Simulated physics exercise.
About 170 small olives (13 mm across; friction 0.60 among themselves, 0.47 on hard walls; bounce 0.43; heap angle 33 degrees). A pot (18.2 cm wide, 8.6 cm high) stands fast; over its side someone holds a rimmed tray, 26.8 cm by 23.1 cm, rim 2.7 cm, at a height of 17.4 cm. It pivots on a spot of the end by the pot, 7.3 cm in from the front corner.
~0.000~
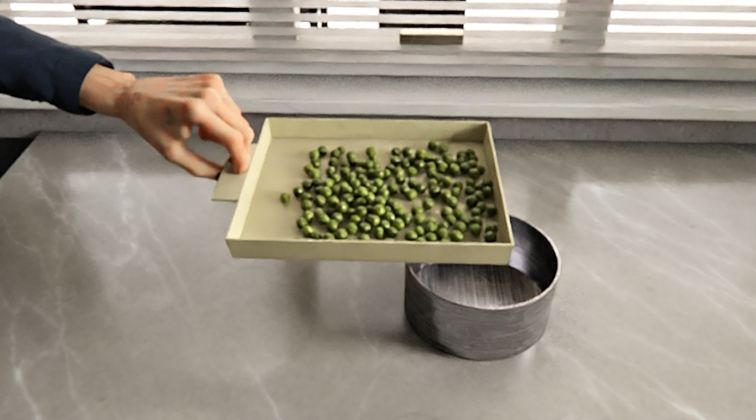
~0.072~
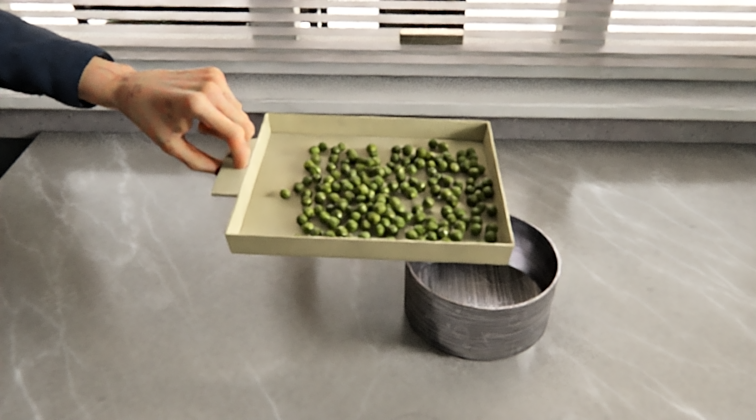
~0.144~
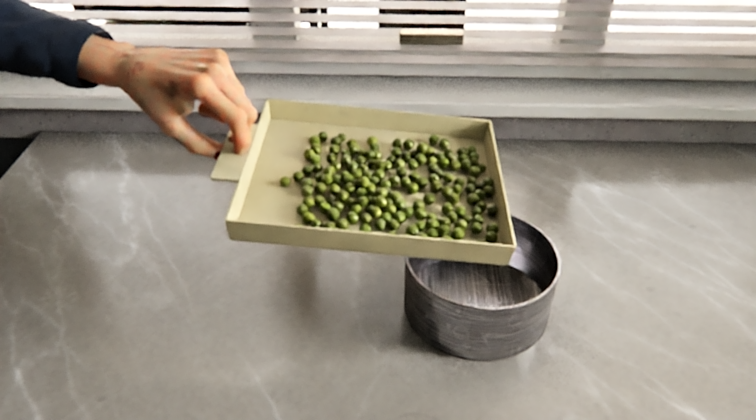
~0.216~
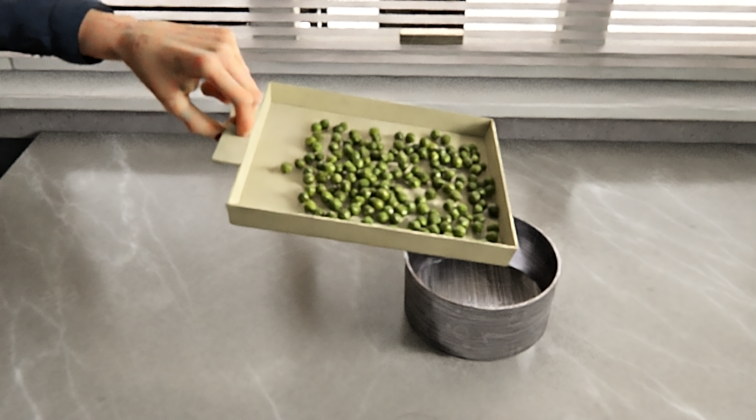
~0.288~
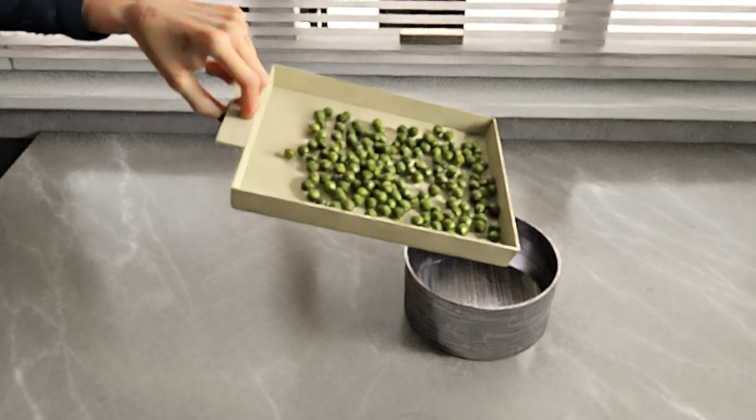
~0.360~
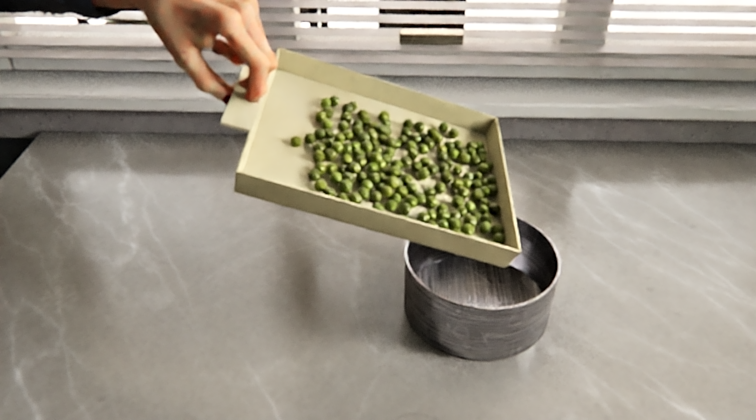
At the start, a hand on the left holds a shallow beige tray of small green olives nearly level above the rim of a dark round pot on a gray marbled surface. The hand then raises the left end, slanting the tray down toward the right, while the olives stay spread inside.
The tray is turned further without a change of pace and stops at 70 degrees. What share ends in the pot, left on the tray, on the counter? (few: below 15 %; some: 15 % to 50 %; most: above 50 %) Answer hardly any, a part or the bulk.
In the pot: Hardly any; left on the tray: The bulk; on the counter: Hardly any.
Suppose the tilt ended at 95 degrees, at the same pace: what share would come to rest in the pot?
It would be near 30 per cent.
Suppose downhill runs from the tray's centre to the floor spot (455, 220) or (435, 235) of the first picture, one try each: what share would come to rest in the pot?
Some 0 and 0 per cent.
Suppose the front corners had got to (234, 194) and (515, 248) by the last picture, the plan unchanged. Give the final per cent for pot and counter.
Pot 0, counter 0.
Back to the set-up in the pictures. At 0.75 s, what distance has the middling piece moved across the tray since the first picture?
Some 4 cm.
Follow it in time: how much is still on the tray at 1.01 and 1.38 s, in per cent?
In turn: 100, 100.
After 0.75 s, tilt 44 degrees; the tray holds 100 %, the pot 0 %.
After 1.01 s, tilt 60 degrees; the tray holds 100 %, the pot 0 %.
After 1.38 s, tilt 70 degrees; the tray holds 100 %, the pot 0 %.
In the end, at 1.7 s, pot 0 %, tray 100 %, counter 0 %.
